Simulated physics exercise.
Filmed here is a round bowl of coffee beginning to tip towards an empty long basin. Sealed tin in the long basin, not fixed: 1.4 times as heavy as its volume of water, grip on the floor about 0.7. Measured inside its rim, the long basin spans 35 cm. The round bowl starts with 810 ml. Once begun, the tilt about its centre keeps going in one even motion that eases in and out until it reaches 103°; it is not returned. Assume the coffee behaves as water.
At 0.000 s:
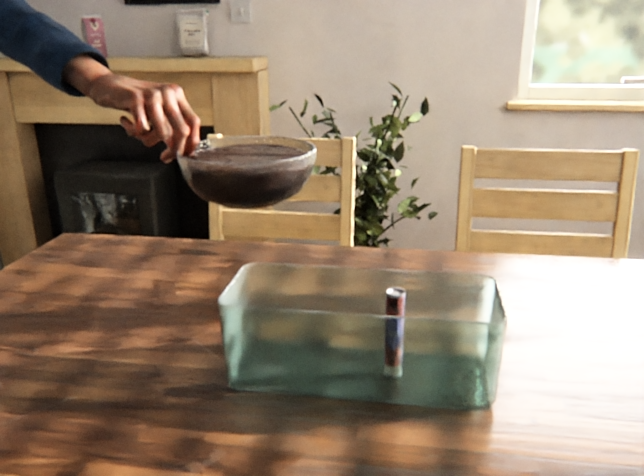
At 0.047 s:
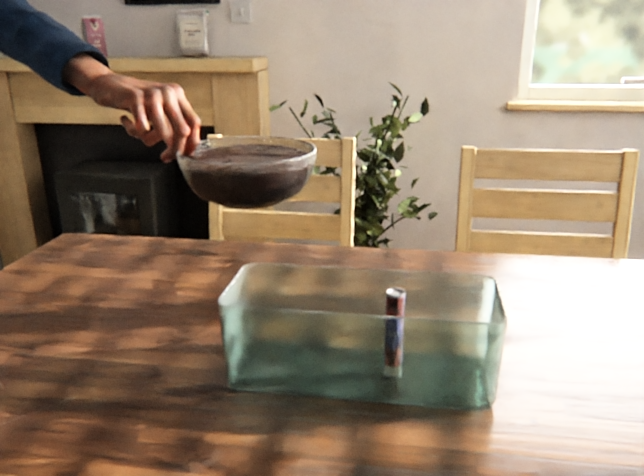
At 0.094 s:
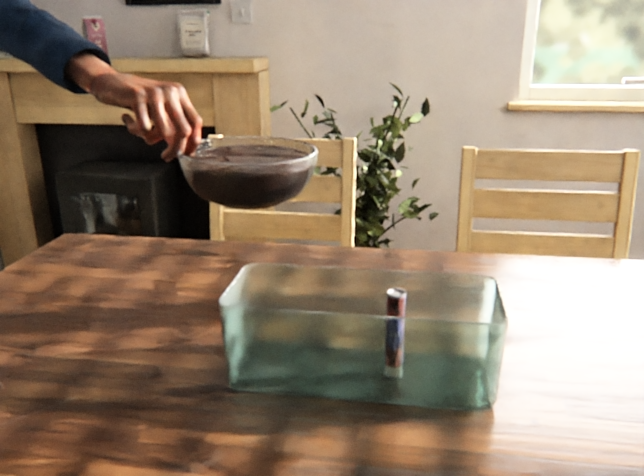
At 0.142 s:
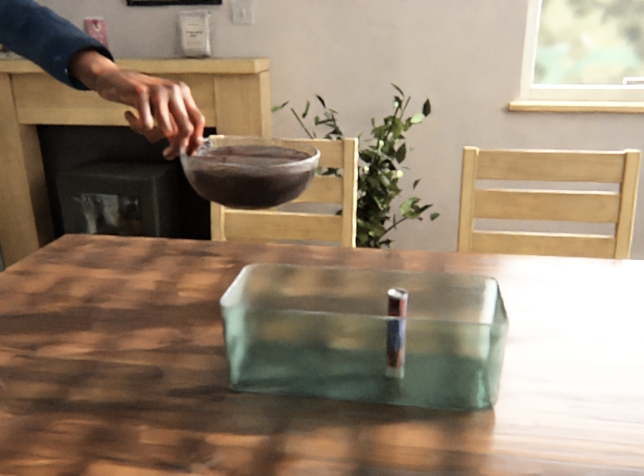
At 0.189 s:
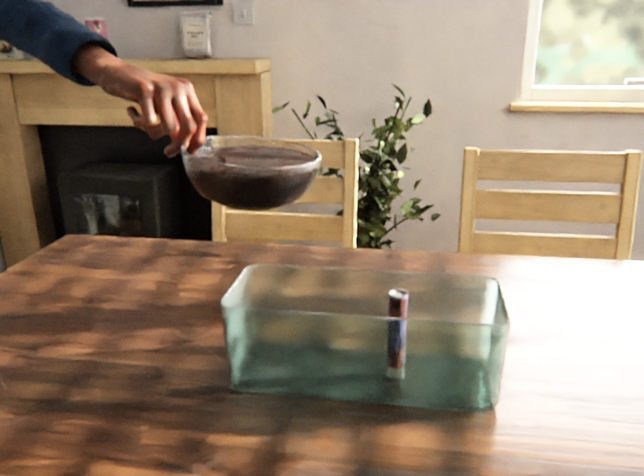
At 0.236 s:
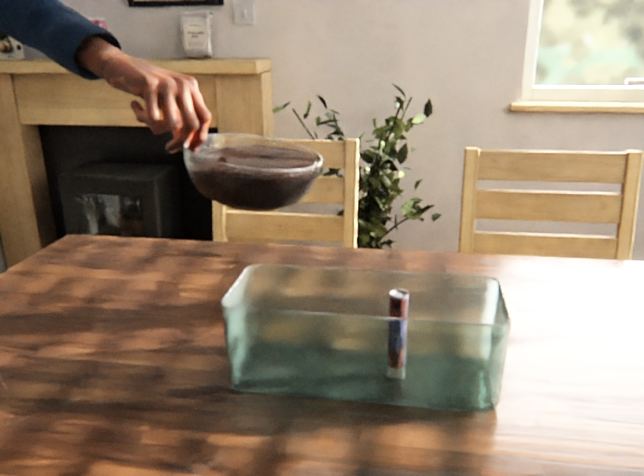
A hand holding a round glass bowl of dark liquid, tilting it slightly rightward above a long greenish basin on a wooden table.
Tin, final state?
Standing.
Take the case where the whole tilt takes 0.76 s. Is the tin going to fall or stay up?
Result: Tin tipped over.
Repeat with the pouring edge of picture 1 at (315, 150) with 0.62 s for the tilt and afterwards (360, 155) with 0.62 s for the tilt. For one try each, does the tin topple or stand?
First it tips over; then it stays on its base.
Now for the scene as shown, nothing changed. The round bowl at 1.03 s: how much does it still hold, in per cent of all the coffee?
I'd say some 2 per cent remains.
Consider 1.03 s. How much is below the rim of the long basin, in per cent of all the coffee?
The fraction sits near 92 in a hundred.
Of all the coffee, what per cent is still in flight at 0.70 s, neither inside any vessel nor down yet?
I'd say close to 40 per cent.
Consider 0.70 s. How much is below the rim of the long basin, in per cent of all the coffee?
About 22%.
Then, 0.70 s in, the tilt is 59° and 39 per cent is still to pour; the tin stands where it began.
Then, 1.03 s in, the tilt is 94° and 2 per cent is still to pour; the tin stands where it began.
Then, 1.39 s in, the tilt is 103° and 0 per cent is still to pour; the tin stands where it began.
Then, 1.77 s in, the tilt is 103° and 0 per cent is still to pour; the tin stands where it began.
Finally, the tin stands where it began.
